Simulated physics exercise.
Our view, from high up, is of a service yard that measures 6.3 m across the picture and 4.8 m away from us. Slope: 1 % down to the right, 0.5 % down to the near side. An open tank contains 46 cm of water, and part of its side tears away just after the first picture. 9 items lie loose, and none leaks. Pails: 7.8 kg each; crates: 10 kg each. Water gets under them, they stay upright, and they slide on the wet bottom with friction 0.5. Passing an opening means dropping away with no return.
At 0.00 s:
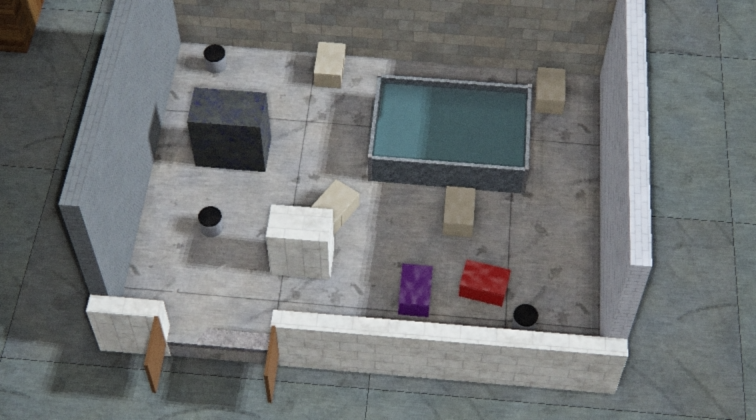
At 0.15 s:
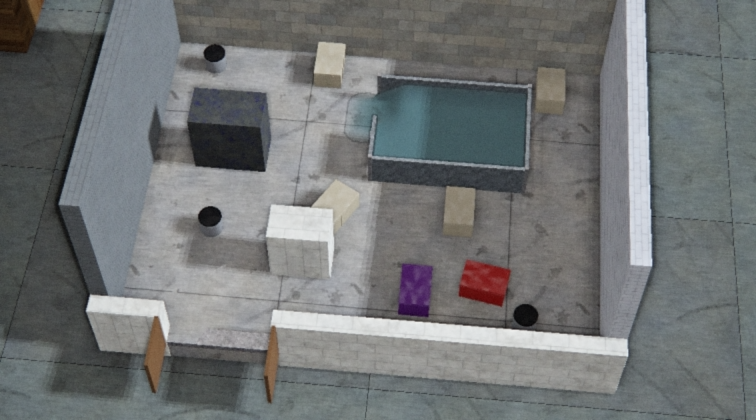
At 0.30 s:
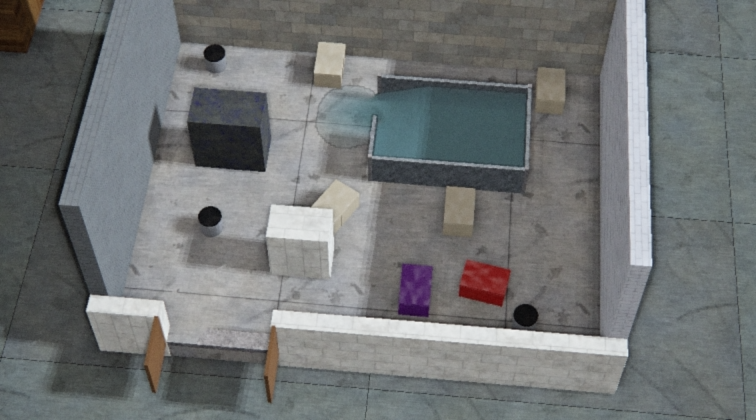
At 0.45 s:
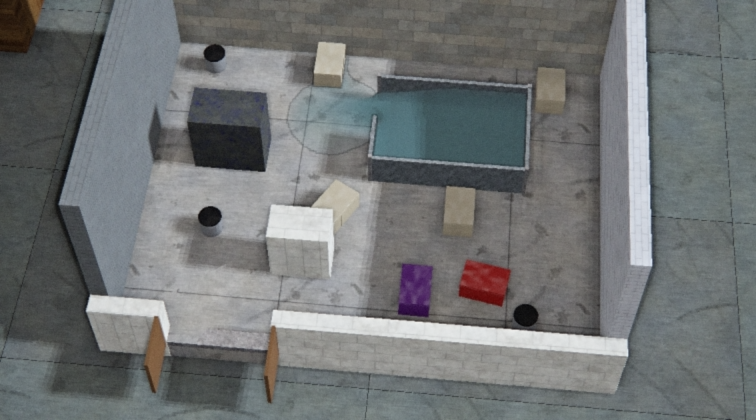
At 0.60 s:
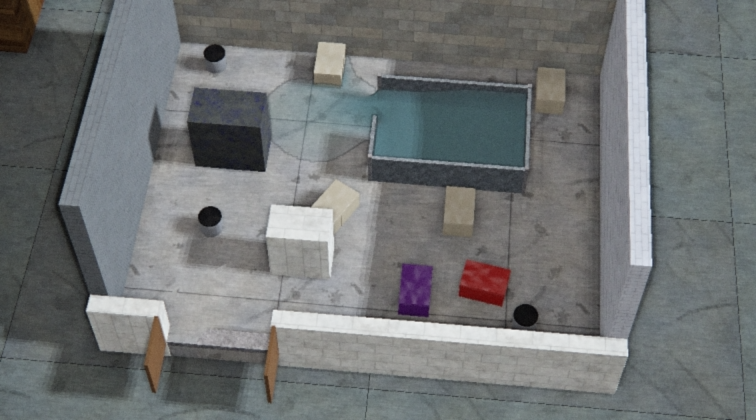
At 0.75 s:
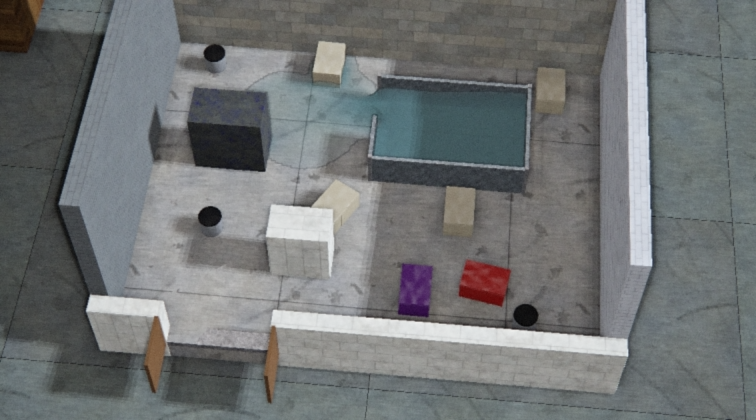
At the start, a walled yard seen from above holds a tank of blue-green water, with pale, dark, purple and red blocks around it. The tank's left side opens and water pours out onto the floor, then spreads leftward in a thin, widening sheet toward the dark block, while the objects stay still.
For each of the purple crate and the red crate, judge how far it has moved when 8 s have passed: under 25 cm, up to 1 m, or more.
Outcome: Purple crate: Stays near its start; red crate: Stays near its start.
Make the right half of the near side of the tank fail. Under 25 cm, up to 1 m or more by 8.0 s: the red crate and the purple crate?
The red crate is swept a long way; the purple crate is swept a long way.
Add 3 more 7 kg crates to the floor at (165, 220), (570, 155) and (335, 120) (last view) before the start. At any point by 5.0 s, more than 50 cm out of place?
First outside the limit, then inside the limit, then outside the limit.
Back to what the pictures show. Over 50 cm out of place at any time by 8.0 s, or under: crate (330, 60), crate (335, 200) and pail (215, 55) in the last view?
First one went too far, second one stayed inside, third one went too far.
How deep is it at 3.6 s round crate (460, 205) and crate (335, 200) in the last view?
About 0 and 2 cm.
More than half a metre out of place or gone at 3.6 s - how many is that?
I count 2.
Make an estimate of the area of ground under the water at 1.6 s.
Near 9.0 m2 in all.
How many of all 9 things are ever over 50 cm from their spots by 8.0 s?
The count comes to 2.
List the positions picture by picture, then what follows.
In the first picture, the purple crate at (416, 284), on the bottom; the red crate at (485, 277), on the bottom; 2.9 m2 under water; 0 of 9 have shifted.
In the second picture, the purple crate at (416, 284) rests on the ground; the red crate at (485, 277), on the bottom; water covers 3.2 m2; 0 of 9 have shifted.
In the third picture, the purple crate at (416, 284) rests on the ground; the red crate at (485, 277), on the bottom; 3.7 m2 under water; 0 of 9 have shifted.
In the fourth picture, the purple crate at (416, 284) rests on the ground; the red crate at (485, 277), on the bottom; water covers 4.2 m2; 0 of 9 have shifted.
In the fifth picture, the purple crate at (416, 284) rests on the ground; the red crate at (485, 277) rests on the ground; 4.9 m2 under water; 0 of 9 have shifted.
In the sixth picture, the purple crate at (416, 284) rests on the ground; the red crate at (485, 277), on the bottom; 5.7 m2 under water; 0 of 9 have shifted.
After 1.6 s the purple crate is near (416, 284), 0.0 m from its start, aground; the red crate is near (485, 277), 0.0 m from its start, aground; 0 of 9 are out; 1 afloat.
After 3.6 s the purple crate is near (416, 284), 0.0 m from its start, aground; the red crate is near (485, 277), 0.0 m from its start, aground; 0 of 9 are out; 2 afloat.
After 5.6 s the purple crate is near (416, 284), 0.0 m from its start, aground; the red crate is near (485, 277), 0.0 m from its start, aground; 0 of 9 are out; 1 afloat.
After 8.0 s the purple crate is near (416, 284), 0.0 m from its start, aground; the red crate is near (485, 277), 0.0 m from its start, aground; 0 of 9 are out; 1 afloat.
